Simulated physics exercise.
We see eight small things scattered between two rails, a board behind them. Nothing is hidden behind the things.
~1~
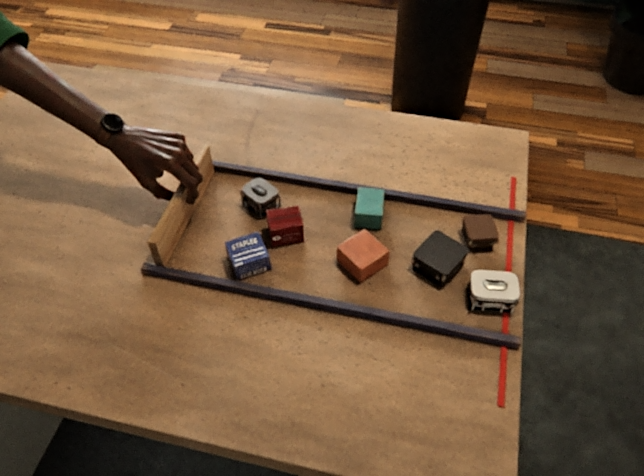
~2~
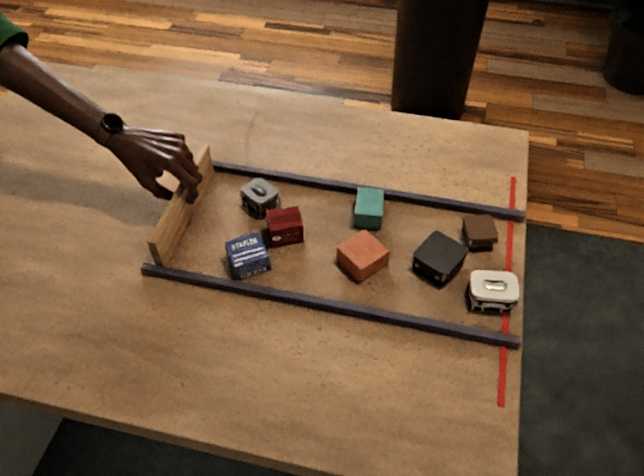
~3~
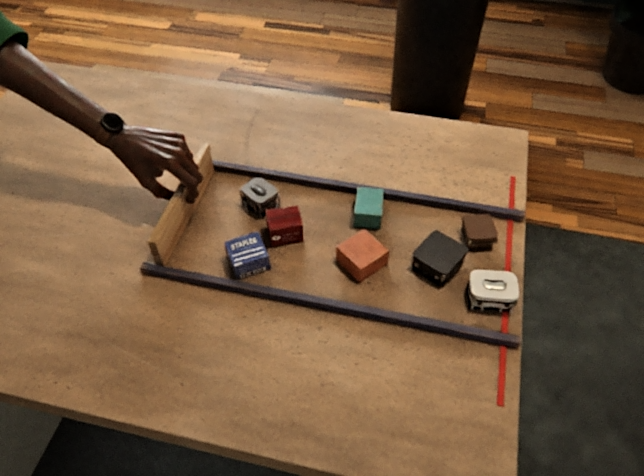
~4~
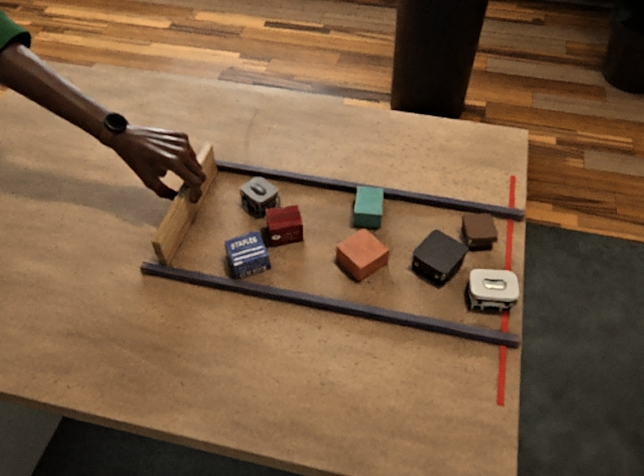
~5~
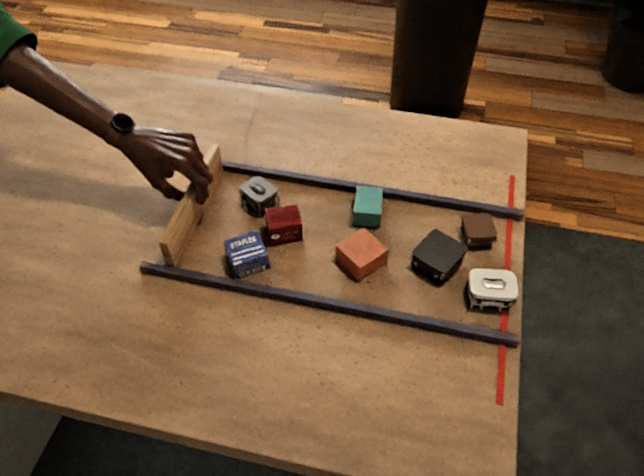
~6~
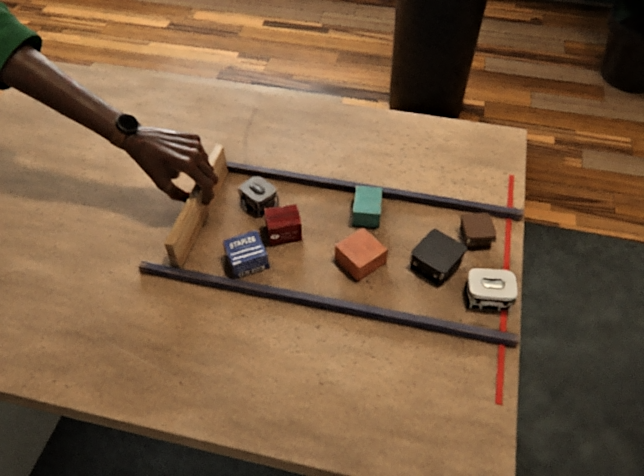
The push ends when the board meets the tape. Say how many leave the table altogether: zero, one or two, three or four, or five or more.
The number that fall off is five or more.
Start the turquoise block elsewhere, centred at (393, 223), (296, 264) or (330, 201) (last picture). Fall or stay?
In that order, it falls; falls; falls.
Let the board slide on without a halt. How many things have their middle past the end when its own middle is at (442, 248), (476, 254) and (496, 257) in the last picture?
Place by place, 1, 4 and 5.
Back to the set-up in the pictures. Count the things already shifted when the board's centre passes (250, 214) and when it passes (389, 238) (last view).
2 and 7.
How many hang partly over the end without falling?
Overhanging: 2.
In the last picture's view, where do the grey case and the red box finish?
The grey case stops around (527, 233); the red box around (527, 253).
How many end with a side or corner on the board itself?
That makes 2.
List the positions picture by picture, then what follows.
White case (493, 292); brown case (479, 233); black case (440, 259); board (184, 203); tape (508, 275), in the first frame.
Brown case (479, 233); grey case (261, 198), in the second frame.
Black case (439, 258); red box (285, 226), in the third frame.
White case (492, 290); turquoise block (369, 207), in the fourth frame.
Brown case (478, 232); blue box (247, 254), in the fifth frame.
White case (490, 290); brown case (477, 232); black case (437, 257); board (199, 205); tape (506, 273), in the sixth frame.
A little later, none off yet; white case at rest near (490, 290); brown case at rest near (477, 232); black case at rest near (437, 257).
Next, none off yet; white case moving near (495, 292); brown case shifted a little near (489, 227); black case shifted about its own width near (474, 254).
When it is over, the number that fall off is five or more; down, blue box, turquoise block, orange block, black case, brown case and white case.
